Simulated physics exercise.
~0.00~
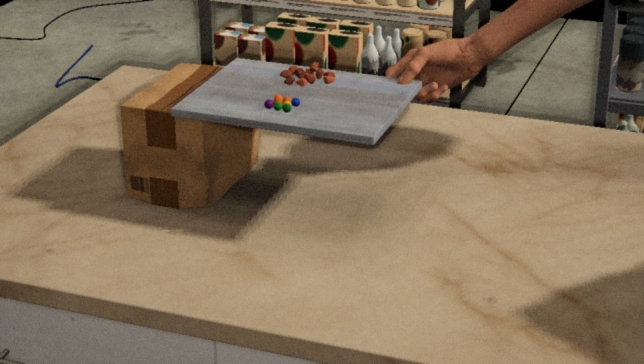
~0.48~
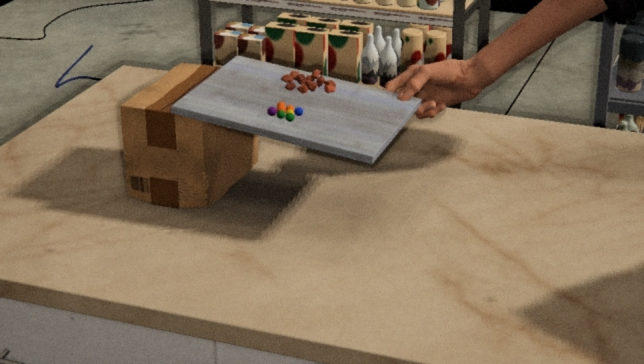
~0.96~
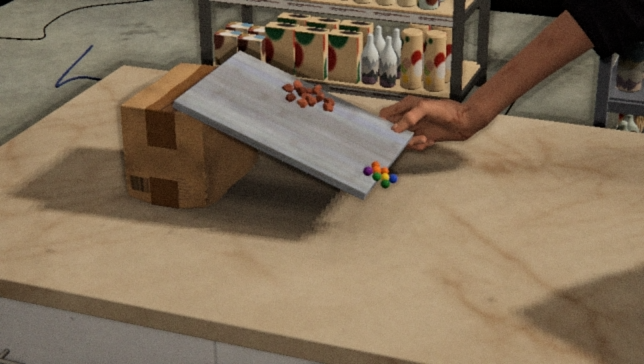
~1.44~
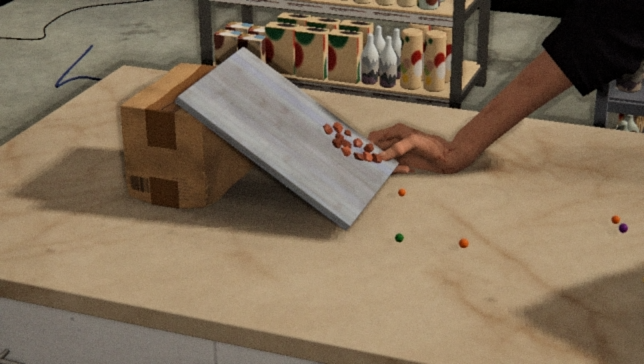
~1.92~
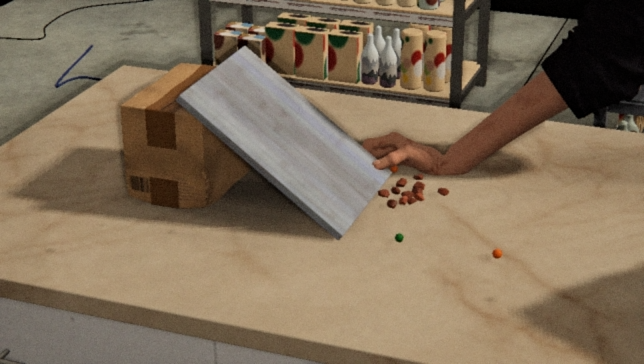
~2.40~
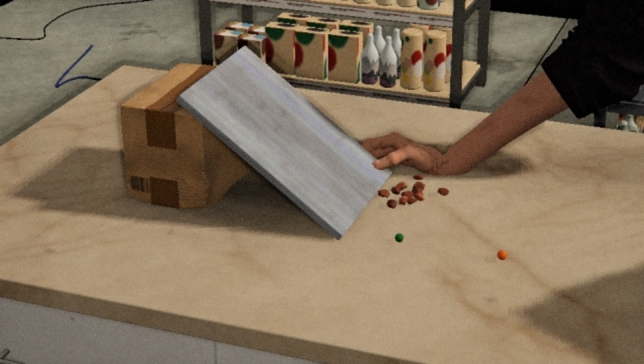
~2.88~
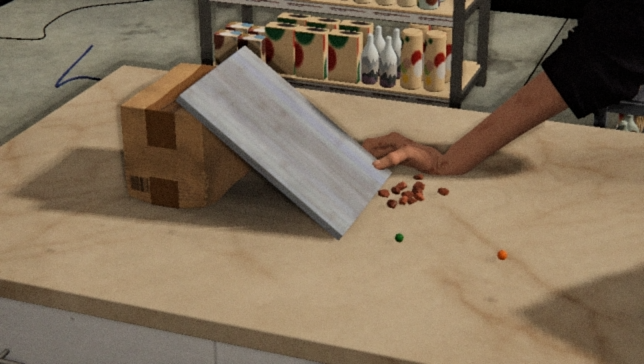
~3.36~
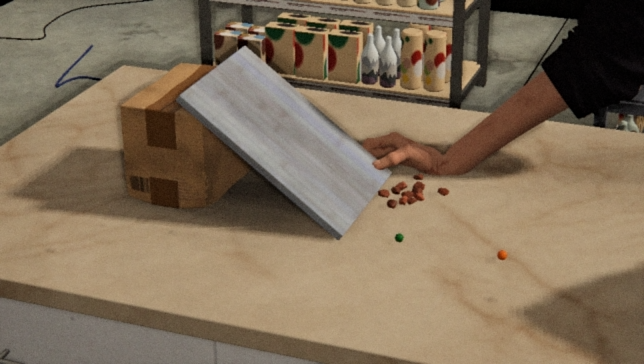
A hand tilts a gray board, sending colorful balls scattering farther than the reddish-brown pieces.
